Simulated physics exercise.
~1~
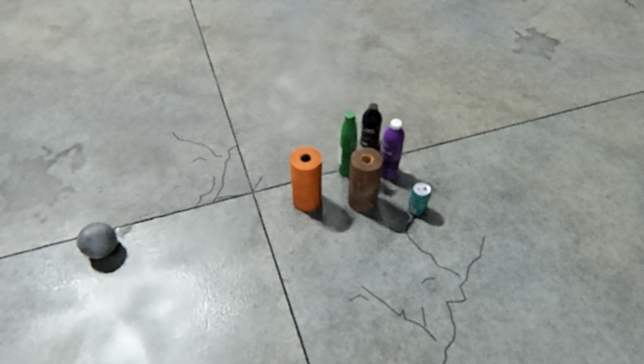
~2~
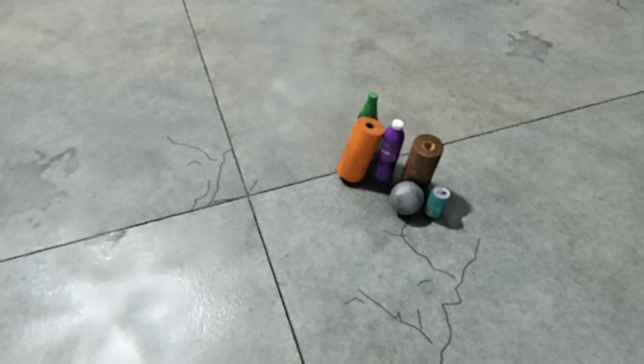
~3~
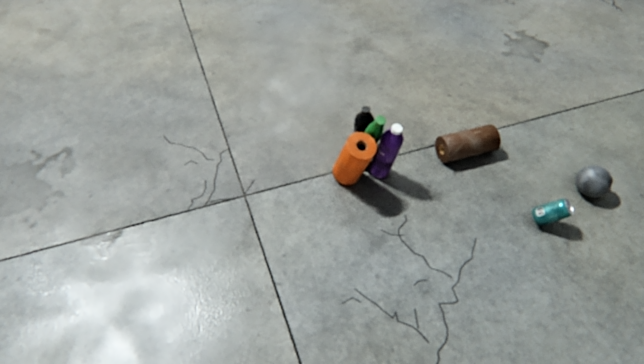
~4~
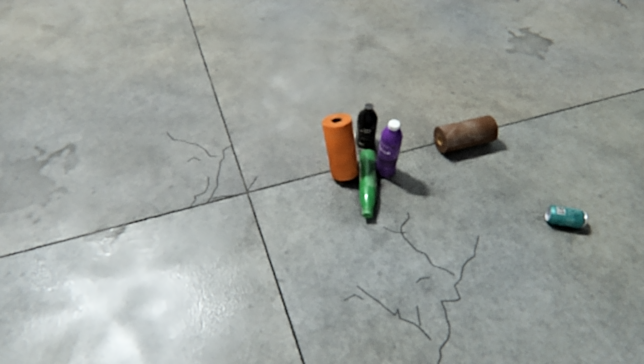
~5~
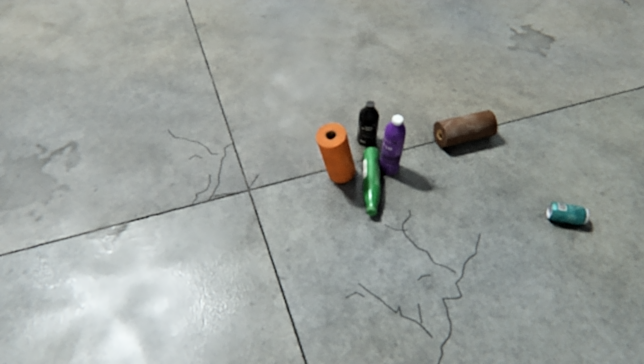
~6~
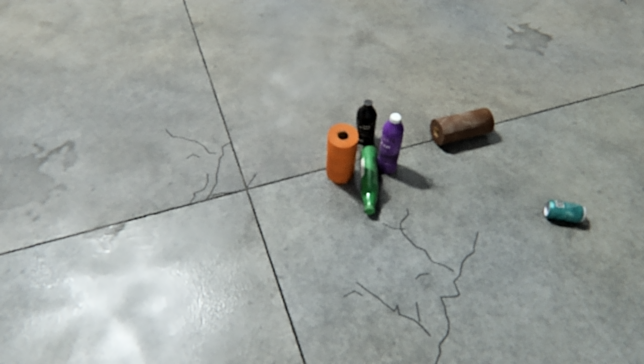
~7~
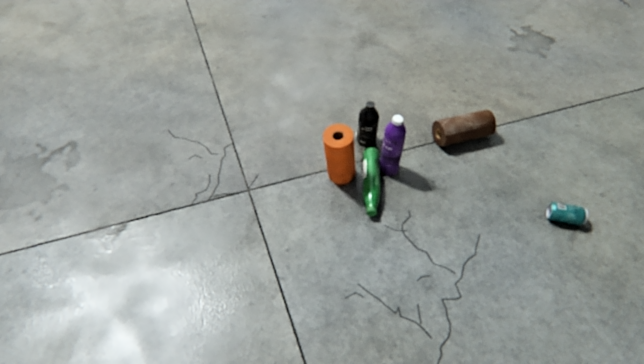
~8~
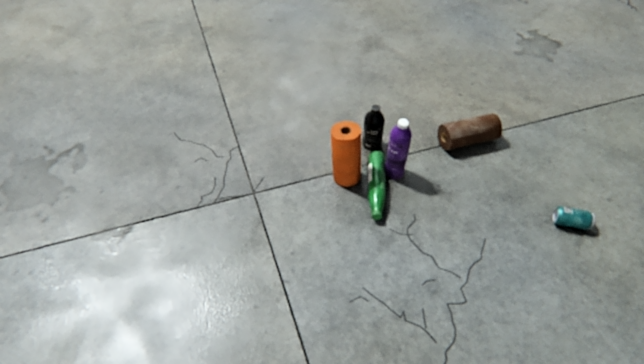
An orange roll stood among three bottles, a brown roll and a turquoise can as a grey ball rolled in from the left, scattering them and rolling away right; the can, brown roll and green bottle toppled, while the orange roll rocked but stayed upright.
